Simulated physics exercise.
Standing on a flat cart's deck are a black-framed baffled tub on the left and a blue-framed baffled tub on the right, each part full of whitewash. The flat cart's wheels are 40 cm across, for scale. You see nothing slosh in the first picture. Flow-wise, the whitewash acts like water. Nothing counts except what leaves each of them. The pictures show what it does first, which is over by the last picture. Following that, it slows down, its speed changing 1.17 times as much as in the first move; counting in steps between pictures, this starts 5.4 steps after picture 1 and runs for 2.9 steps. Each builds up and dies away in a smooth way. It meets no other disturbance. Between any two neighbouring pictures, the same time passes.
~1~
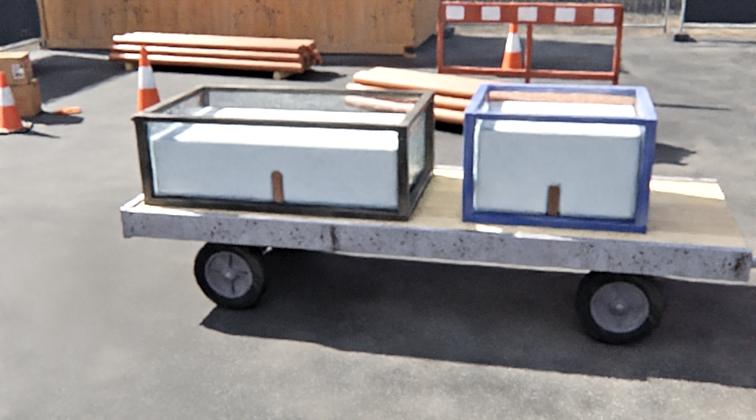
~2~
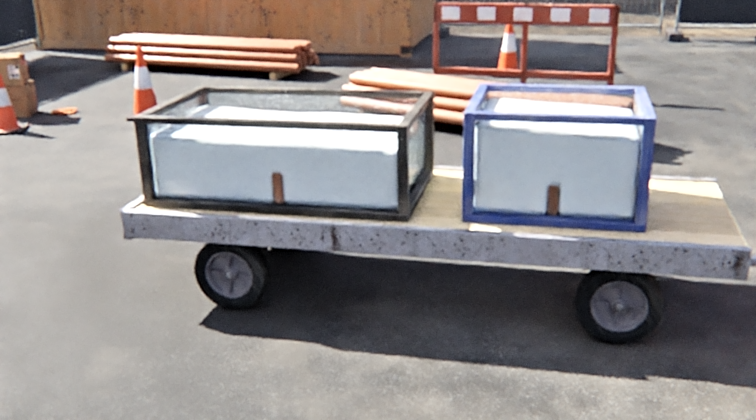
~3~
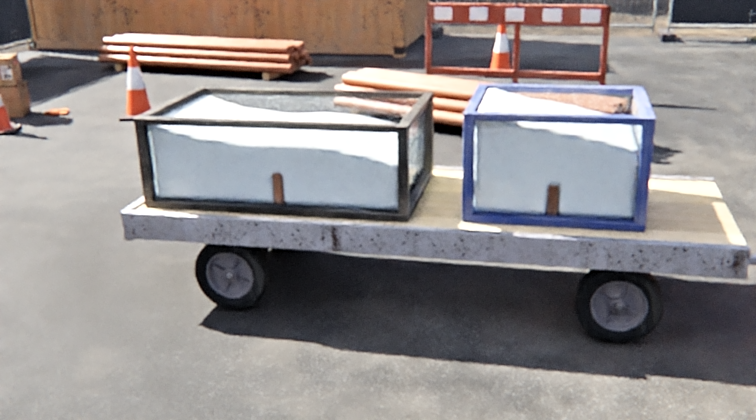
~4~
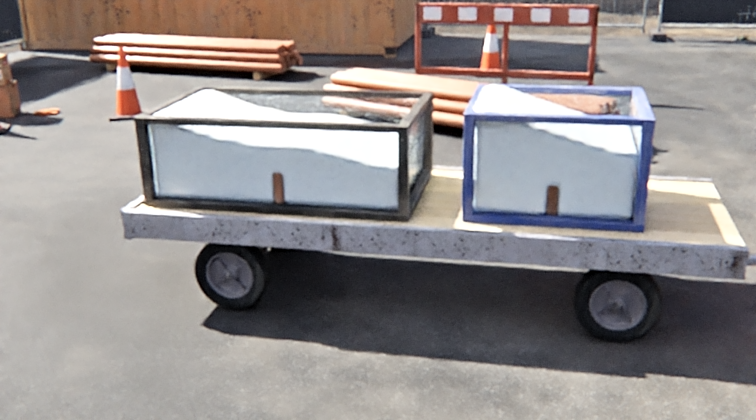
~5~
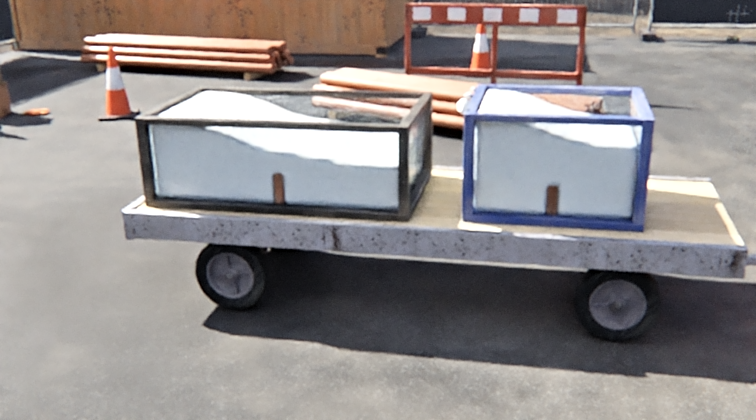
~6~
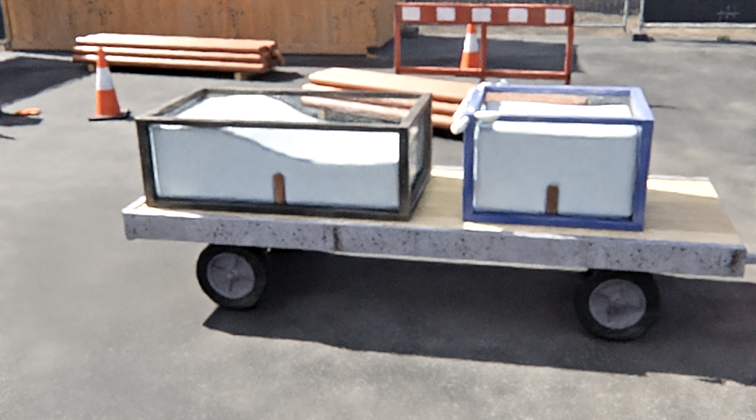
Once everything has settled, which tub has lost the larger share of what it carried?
My guess is the one on the right.
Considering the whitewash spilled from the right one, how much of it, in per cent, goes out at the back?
I'd estimate some 20 percent of what spills.
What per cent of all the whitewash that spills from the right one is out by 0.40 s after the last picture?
About 10 percent at that moment.
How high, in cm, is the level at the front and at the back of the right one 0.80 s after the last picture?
The front reads 34 cm and the back reads 52 cm.
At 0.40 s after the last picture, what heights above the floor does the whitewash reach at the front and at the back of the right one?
It reads roughly 54 cm up front and 28 cm at the back.
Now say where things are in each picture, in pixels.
The first frame shows left tub, front level (387, 142), back level (170, 134); right tub, front level (625, 129), back level (493, 125); the front is on the right, levels are read along the near walls.
The second frame shows left tub, front level (387, 144), back level (170, 134); right tub, front level (624, 129), back level (493, 124).
The third frame shows left tub, front level (387, 156); right tub, front level (622, 143), back level (493, 111).
The fourth frame shows left tub, front level (387, 160), back level (168, 114); right tub, front level (621, 148), back level (493, 105).
The fifth frame shows left tub, front level (388, 159); right tub, front level (621, 140).
The sixth frame shows left tub, front level (388, 156); right tub, front level (622, 130), back level (492, 128).
Then, 0.40 s later than the final frame, the left one has lost nothing (front 42 cm, back 24 cm); the right one has lost nothing (front 54 cm, back 28 cm).
Then, 0.80 s later than the final frame, the left one has lost nothing (front 47 cm, back 22 cm); the right one has lost 3 per cent, over the front, a little elsewhere (front 35 cm, back 51 cm).
Then, 1.30 s later than the final frame, the left one has lost 1 per cent, over the front (front 26 cm, back 40 cm); the right one has lost 4 per cent, over the front, a little elsewhere (front 39 cm, back 37 cm).
Then, 3.44 s later than the final frame, the left one has lost 2 per cent, over the front and the back; the right one has lost 5 per cent, over the front, a little elsewhere.
